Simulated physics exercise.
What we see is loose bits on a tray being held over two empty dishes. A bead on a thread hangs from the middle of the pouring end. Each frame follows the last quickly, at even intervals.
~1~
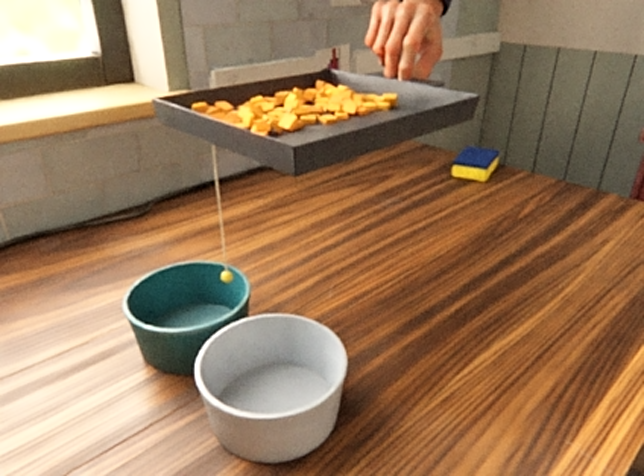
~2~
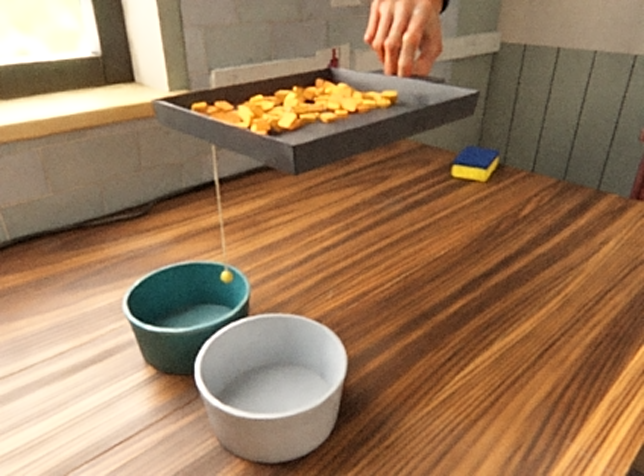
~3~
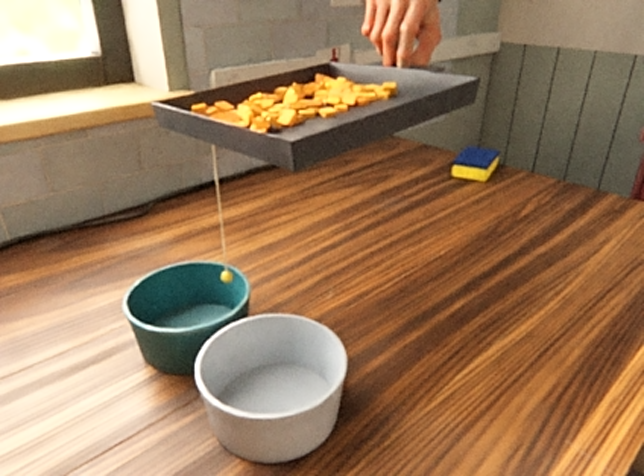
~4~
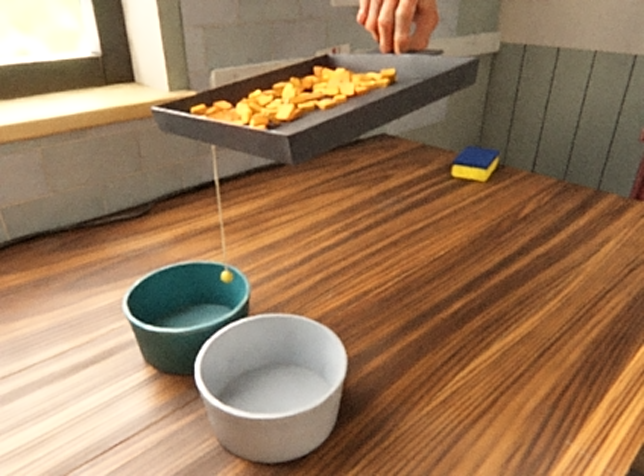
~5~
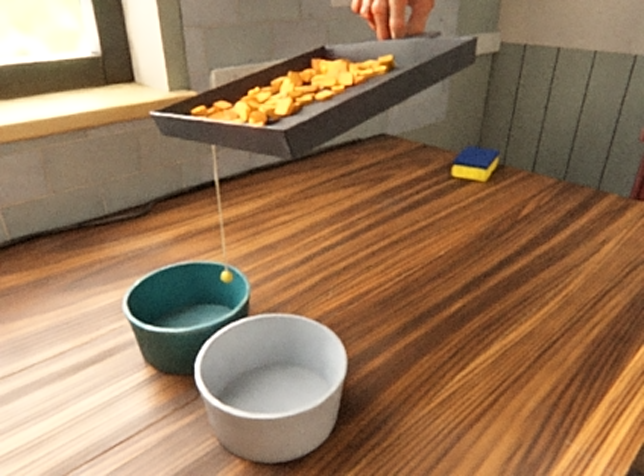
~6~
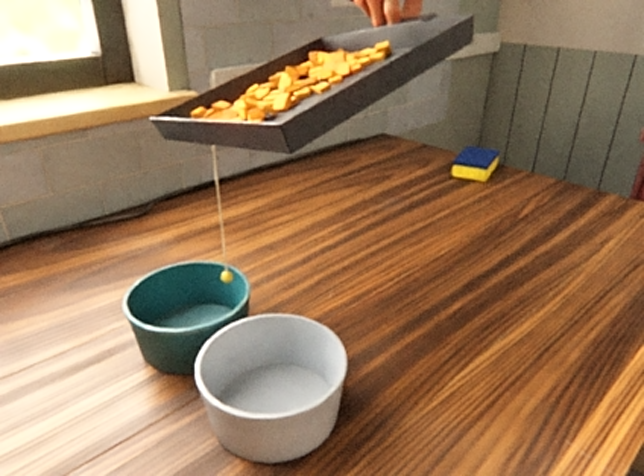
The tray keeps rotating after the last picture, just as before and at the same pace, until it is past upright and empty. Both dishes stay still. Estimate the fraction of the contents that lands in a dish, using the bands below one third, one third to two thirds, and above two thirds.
The fraction that lands in a dish is below one third.
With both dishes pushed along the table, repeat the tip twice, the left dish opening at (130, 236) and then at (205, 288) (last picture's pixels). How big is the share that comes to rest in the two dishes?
First try: Roughly 80 per cent; second try: Roughly 30 per cent.
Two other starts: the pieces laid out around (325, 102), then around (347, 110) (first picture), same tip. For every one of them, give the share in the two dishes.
In order, 30 % then 30 %.
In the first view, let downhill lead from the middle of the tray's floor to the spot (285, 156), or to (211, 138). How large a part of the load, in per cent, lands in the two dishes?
The first try would leave around 80 per cent there, the second around 60 per cent.
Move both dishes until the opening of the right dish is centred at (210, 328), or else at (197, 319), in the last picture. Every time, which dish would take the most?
First try, the dish at left; second try, the dish at left.
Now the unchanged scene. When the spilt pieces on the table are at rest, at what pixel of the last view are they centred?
Close to (189, 290).
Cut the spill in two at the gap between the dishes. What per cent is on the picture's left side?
I'd put it at close to 90 per cent.
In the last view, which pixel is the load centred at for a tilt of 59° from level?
Roughly (219, 98).
Just after the last frame, tray tipped steeply; every one on the tray.
A moment on, tray tipped right over; roughly two thirds on the tray; just a few in the left dish; roughly a quarter outside both; about a tenth in the air.
Further on, tray tipped past a quarter turn; roughly a quarter in the left dish; the larger part outside both.
When it is over, tray tipped past a quarter turn; not one in the right dish; roughly a quarter in the left dish; the larger part outside both.
